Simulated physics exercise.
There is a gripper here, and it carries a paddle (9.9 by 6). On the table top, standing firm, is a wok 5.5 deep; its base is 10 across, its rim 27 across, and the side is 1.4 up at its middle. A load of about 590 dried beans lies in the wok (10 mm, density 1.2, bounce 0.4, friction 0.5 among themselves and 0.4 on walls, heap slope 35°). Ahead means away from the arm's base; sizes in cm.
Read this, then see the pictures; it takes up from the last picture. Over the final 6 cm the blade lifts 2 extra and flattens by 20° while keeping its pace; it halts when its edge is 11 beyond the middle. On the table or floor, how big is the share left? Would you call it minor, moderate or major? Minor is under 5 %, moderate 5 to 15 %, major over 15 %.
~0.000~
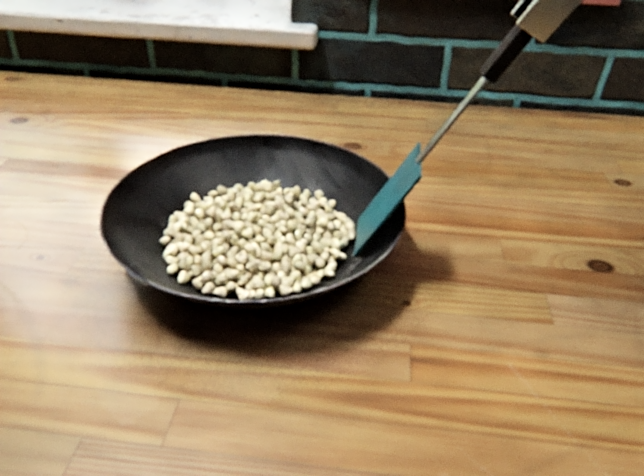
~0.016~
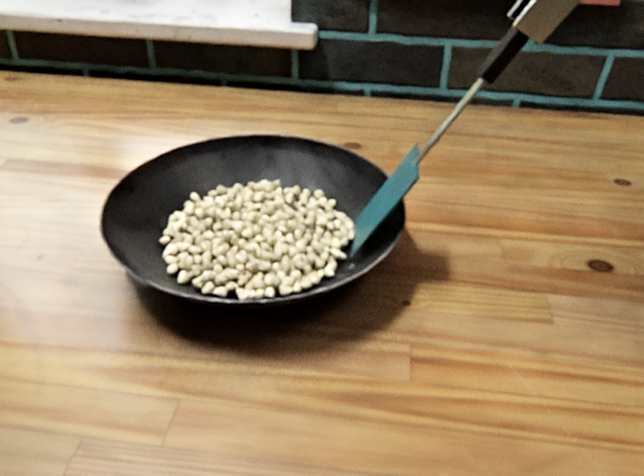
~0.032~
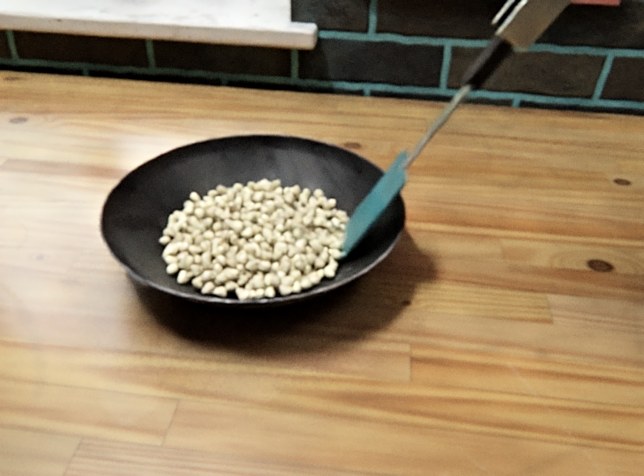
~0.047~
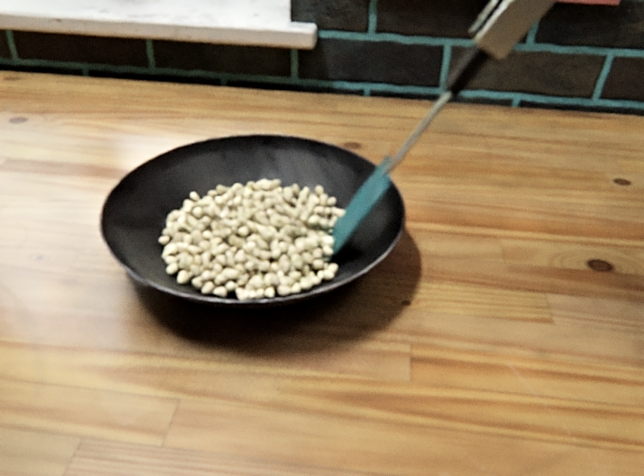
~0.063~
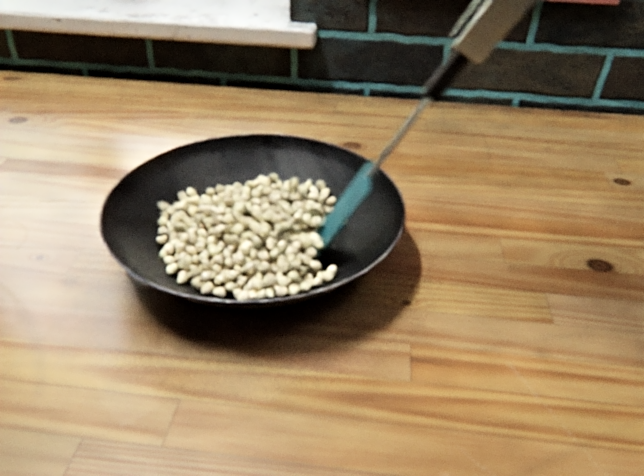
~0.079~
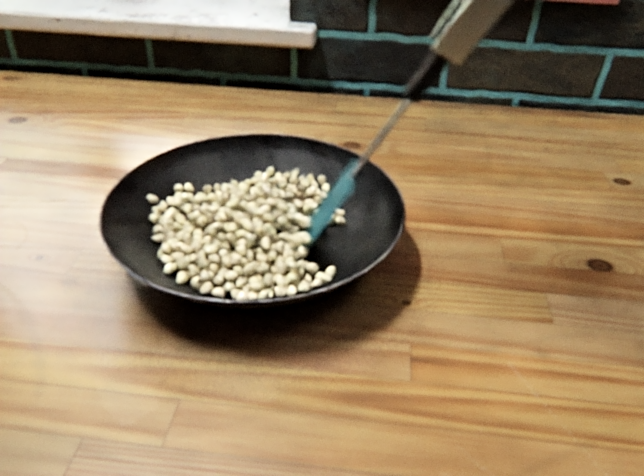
I would call it major.
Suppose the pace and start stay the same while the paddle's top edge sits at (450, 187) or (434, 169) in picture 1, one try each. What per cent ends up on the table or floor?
About 25 and 25 per cent.
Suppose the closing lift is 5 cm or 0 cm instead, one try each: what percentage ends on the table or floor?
Close to 30 and 35 percent respectively.
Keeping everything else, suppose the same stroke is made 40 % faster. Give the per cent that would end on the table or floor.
35 per cent, about.
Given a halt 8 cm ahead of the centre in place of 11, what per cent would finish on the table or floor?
15 %, roughly.
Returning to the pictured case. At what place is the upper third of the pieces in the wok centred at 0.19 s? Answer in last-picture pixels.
Centre: Approx. (160, 201) in the last view.
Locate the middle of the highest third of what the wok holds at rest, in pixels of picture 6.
You'll find it at about (229, 198).
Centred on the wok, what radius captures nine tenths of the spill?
I'd estimate close to 40 centimetres.
After 0.13 s, sloping 61°, highest piece 5 above the table; 588 in the wok.
After 0.19 s, sloping 56°, highest piece 7 above the table; 588 in the wok.
After 0.42 s, sloping 41°, highest piece 9 above the table; 397 in the wok, 101 on the table or floor, 90 on the blade or in flight.
After 1.47 s, sloping 41°, highest piece 6 above the table; 397 in the wok, 191 on the table or floor.
In the end, 397 in the wok, 191 on the table or floor. That is 32 % on the table or floor.
